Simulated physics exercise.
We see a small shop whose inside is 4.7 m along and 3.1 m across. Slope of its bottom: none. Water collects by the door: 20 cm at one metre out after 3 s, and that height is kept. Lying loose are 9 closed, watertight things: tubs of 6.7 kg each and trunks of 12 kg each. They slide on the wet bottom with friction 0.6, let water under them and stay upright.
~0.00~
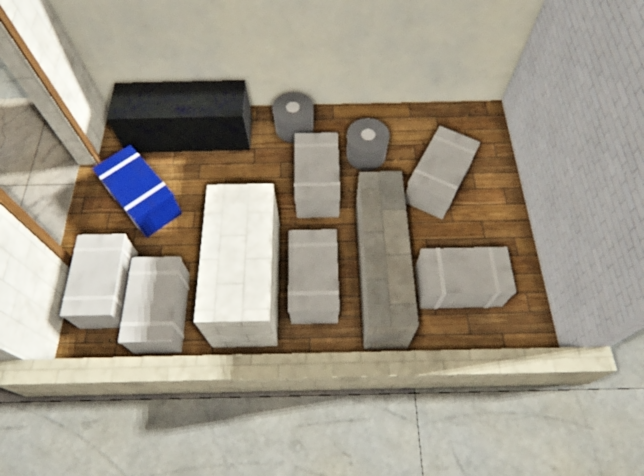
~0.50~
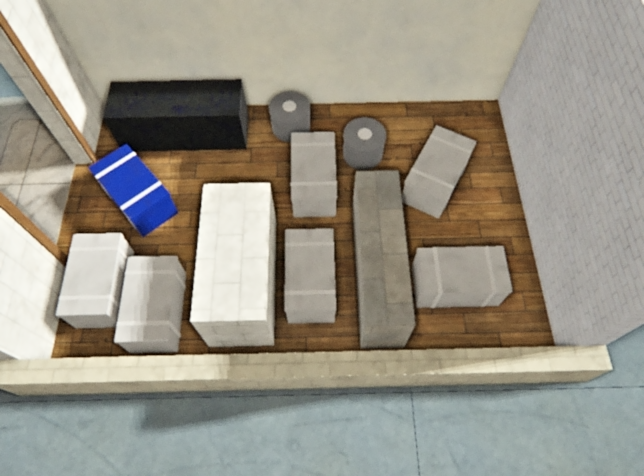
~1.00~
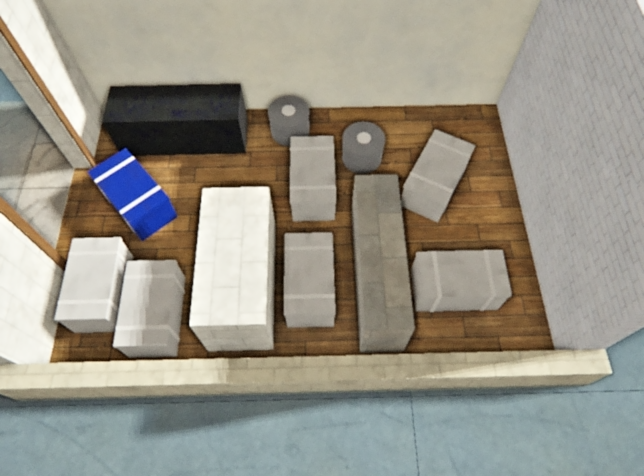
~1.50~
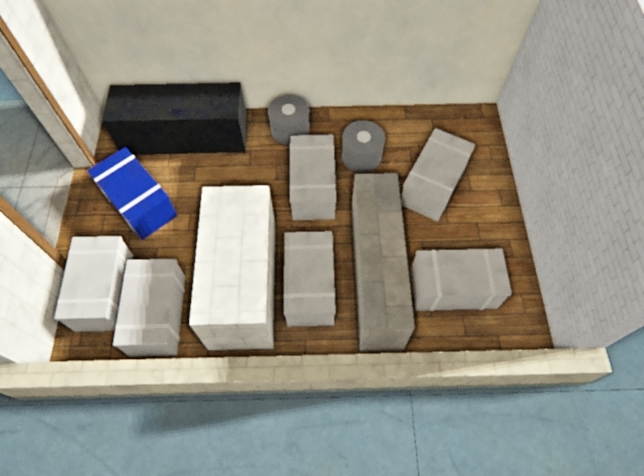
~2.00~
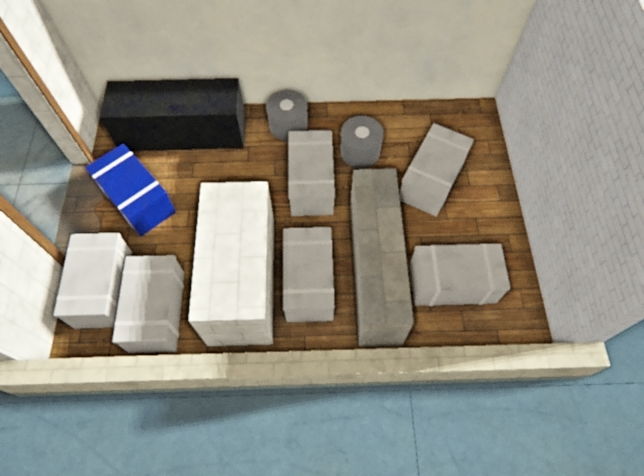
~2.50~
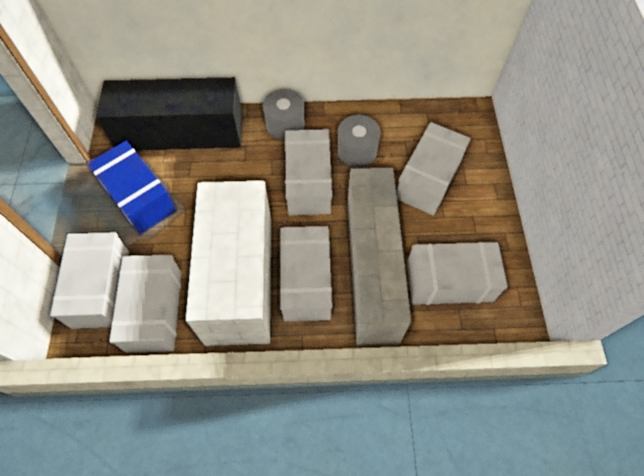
Bluish water spread over the grey ground outside a small shop, then crept in through the doorway on the left around the blue trunk, while the trunks and tubs inside barely moved, if at all.
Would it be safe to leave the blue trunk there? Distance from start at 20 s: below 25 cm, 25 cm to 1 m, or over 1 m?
Over 1 m.
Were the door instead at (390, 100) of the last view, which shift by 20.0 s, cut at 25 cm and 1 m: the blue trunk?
The blue trunk would drift a bit.
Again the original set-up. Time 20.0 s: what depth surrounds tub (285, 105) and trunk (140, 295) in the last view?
Close to 20 and 16 centimetres.
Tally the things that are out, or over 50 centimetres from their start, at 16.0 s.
6.
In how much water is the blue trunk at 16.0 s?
Depth: About 19 cm.
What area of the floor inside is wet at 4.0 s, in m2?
About 4.0 m2.
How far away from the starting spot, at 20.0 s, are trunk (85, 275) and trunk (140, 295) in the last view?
In turn: 20 cm, 50 cm.
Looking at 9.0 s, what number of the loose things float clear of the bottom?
The count is 8.
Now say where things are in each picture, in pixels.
The blue trunk at (132, 181) rests on the ground; 0.0 m2 under water; 0 of 9 have shifted, in the first picture.
The blue trunk at (128, 180) rests on the ground; water covers 0.0 m2; 0 of 9 have shifted, in the second picture.
The blue trunk at (127, 184) rests on the ground; water covers 0.0 m2; 0 of 9 have shifted, in the third picture.
The blue trunk at (127, 183) rests on the ground; water covers 0.0 m2; 0 of 9 have shifted, in the fourth picture.
The blue trunk at (125, 180), on the bottom; 0.2 m2 under water; 0 of 9 have shifted, in the fifth picture.
The blue trunk at (127, 177), on the bottom, 5 cm from its start; 0.5 m2 under water; 0 of 9 have shifted, in the sixth picture.
After 4.0 s the blue trunk is near (235, 158), 1.1 m from its start, afloat; 1 afloat.
After 9.0 s the blue trunk is near (426, 93), 3.3 m from its start, afloat; 8 afloat.
After 16.0 s the blue trunk is near (473, 93), 3.7 m from its start, afloat; 9 afloat.
After 20.0 s the blue trunk is near (447, 93), 3.4 m from its start, afloat; 9 afloat.
